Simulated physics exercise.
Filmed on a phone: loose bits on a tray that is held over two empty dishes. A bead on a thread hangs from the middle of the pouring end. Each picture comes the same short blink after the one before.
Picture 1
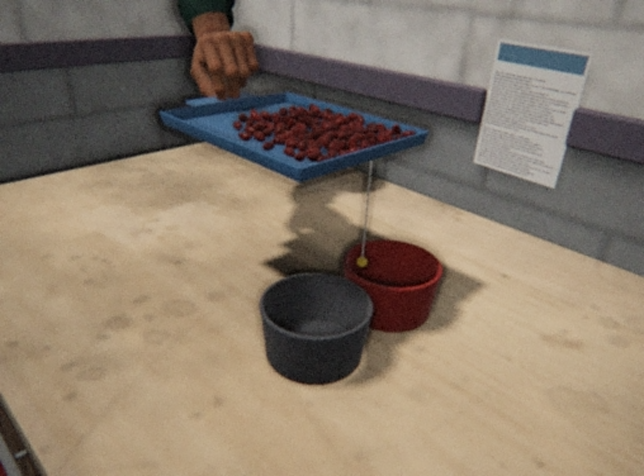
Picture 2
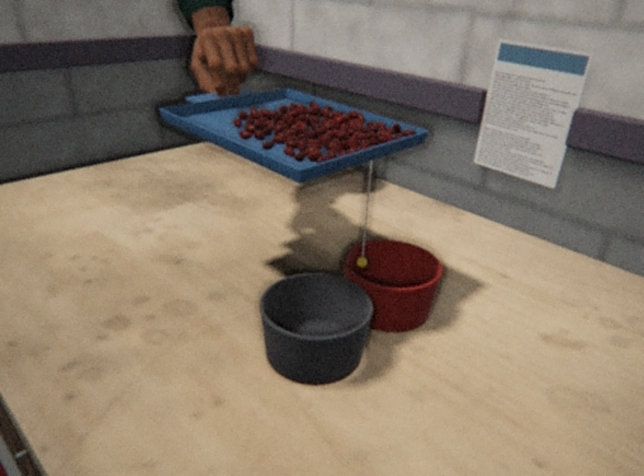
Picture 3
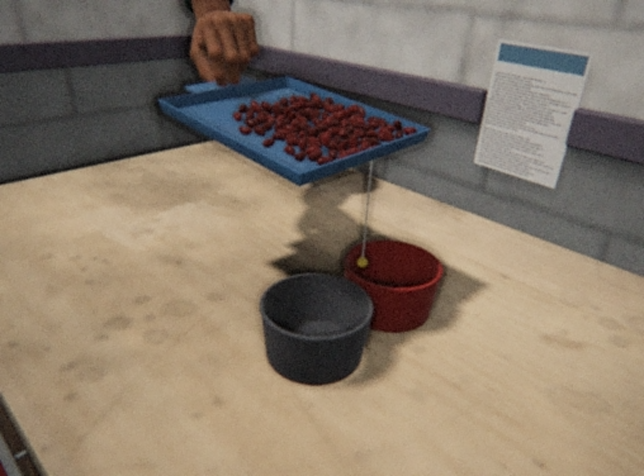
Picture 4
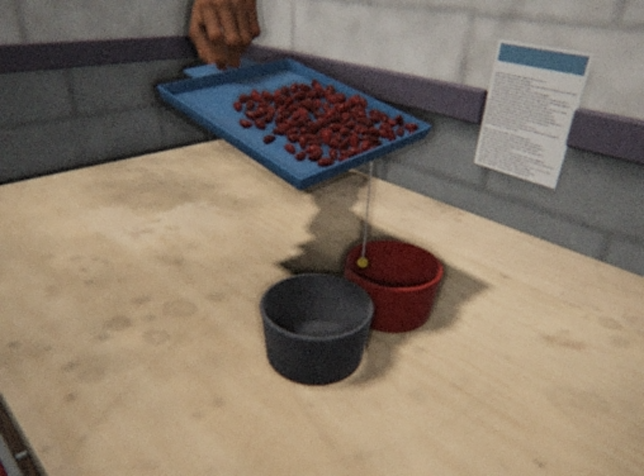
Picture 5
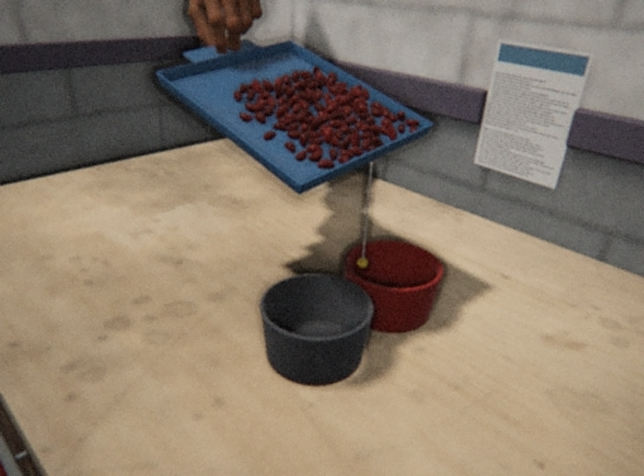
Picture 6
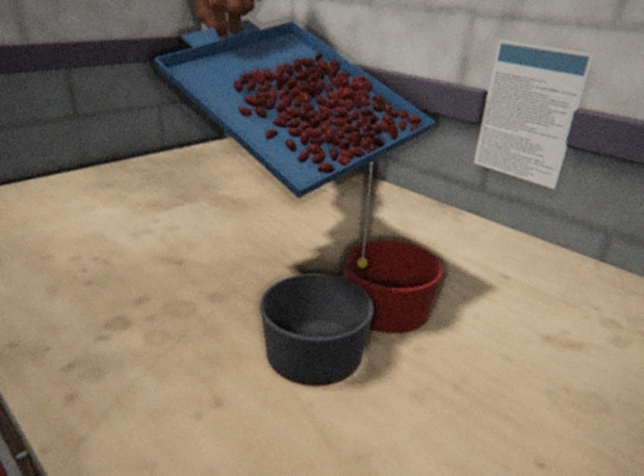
A blue tray of dark red beans, gripped by a hand at its back, started out nearly level above a grey dish and a red one, then tilted steadily forward, its near left corner dipping lowest.
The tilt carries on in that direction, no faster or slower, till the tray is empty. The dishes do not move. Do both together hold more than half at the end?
In the dishes lies over half of it.
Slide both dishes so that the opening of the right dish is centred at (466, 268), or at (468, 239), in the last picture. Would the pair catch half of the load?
At the first place under half, at the second under half.
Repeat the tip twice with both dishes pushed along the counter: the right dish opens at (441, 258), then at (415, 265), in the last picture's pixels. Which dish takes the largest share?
First the left dish, then left.
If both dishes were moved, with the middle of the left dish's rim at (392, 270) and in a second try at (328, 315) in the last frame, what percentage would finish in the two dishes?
In turn 0 and 80 in a hundred.
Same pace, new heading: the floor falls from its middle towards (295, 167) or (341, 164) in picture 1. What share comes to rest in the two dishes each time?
The first gives 90 %, the second 50 %.
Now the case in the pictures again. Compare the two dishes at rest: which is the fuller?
Fuller: The left one.
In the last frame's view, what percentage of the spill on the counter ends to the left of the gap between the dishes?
About 10 per cent.
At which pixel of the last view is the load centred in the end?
At about (320, 347).
Soon after the last picture, tray tipped steeply; nearly all on the tray; a stray few in the air.
A little later, tray tipped past a quarter turn; a small part on the tray; about two thirds in the left dish; a small part outside both; about a quarter in the air.
Later still, tray tipped past a quarter turn; most in the left dish; about a quarter outside both.
At rest, tray tipped past a quarter turn; most in the left dish; none in the right dish; about a quarter outside both.
